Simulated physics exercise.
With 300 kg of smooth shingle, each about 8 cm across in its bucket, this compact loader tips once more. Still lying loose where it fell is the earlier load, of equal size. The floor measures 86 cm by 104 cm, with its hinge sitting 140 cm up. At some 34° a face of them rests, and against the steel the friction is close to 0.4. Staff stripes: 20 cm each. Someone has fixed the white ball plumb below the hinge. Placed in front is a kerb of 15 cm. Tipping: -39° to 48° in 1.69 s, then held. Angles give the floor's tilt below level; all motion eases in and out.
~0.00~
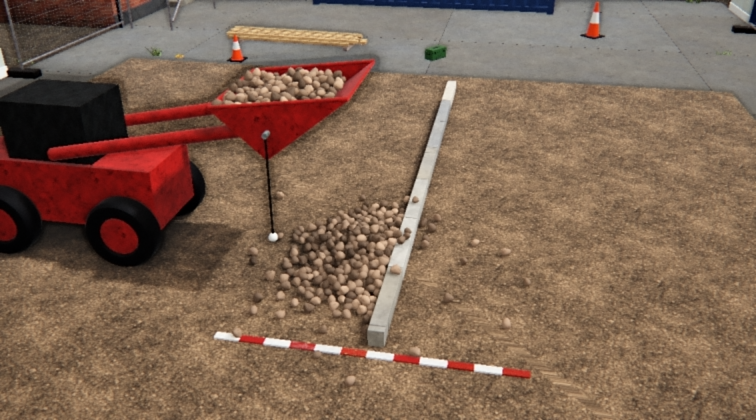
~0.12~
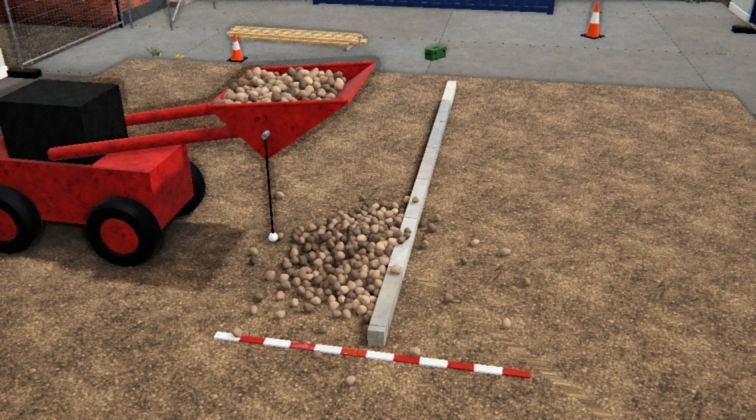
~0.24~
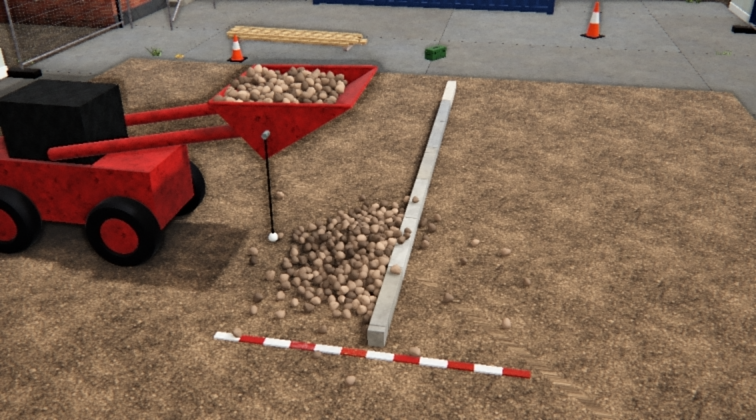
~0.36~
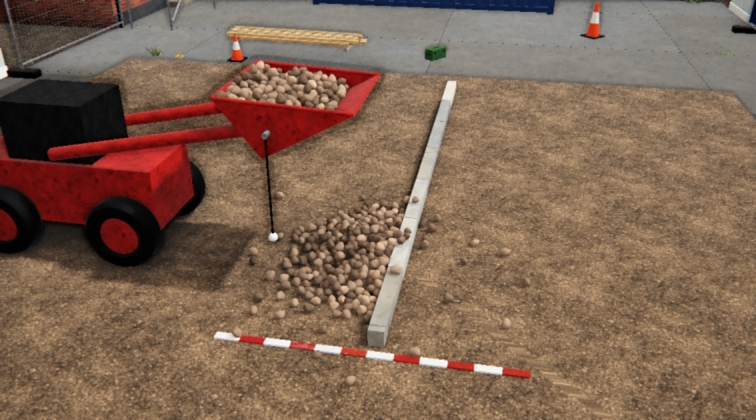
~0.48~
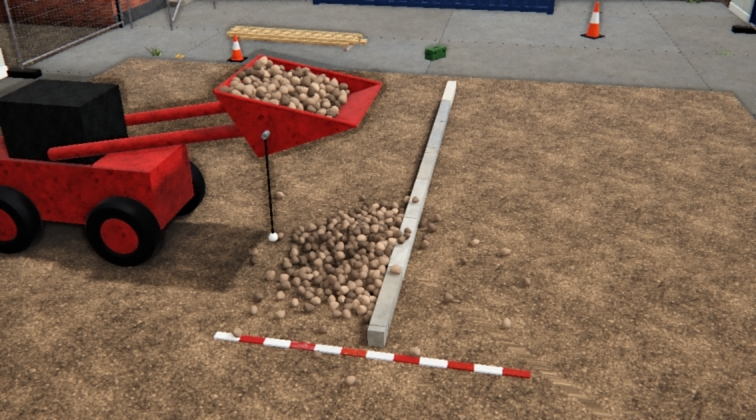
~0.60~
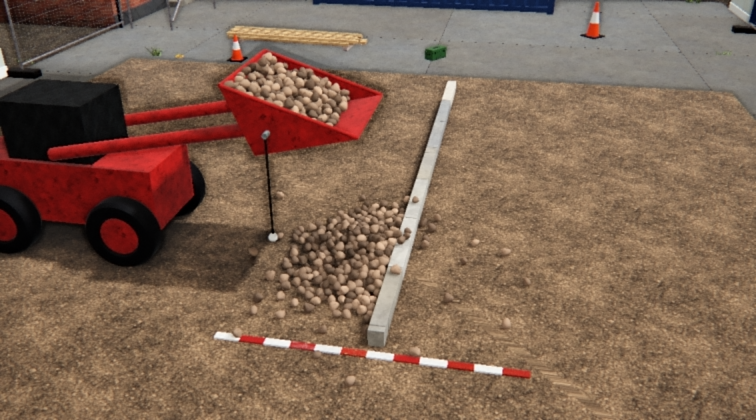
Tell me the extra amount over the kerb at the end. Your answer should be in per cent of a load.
33 per cent.
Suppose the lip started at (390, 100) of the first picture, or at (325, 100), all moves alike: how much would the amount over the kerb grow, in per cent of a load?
The first would add some 85 per cent and the second some 15 per cent.
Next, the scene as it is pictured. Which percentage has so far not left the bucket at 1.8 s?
I'd say about 10 per cent.
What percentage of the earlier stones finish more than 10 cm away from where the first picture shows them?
I'd put it at about 20 per cent.
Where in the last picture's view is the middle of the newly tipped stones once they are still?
The middle lies near (381, 247) in the last picture.
After 1.3 s the floor is at 35°; in per cent of one load, 94 in the bucket, 103 on this side of the kerb, 3 over the kerb; the foremost stones are at (472, 275).
After 1.8 s the floor is at 48°; in per cent of one load, 8 in the bucket, 180 on this side of the kerb, 11 over the kerb; the foremost stones are at (479, 271).
After 2.1 s the floor is at 48°; in per cent of one load, 0 in the bucket, 171 on this side of the kerb, 29 over the kerb; the foremost stones are at (505, 275).
After 4.8 s the floor is at 48°; in per cent of one load, 0 in the bucket, 164 on this side of the kerb, 36 over the kerb; the foremost stones are at (540, 268). Net gain over the kerb, 33.
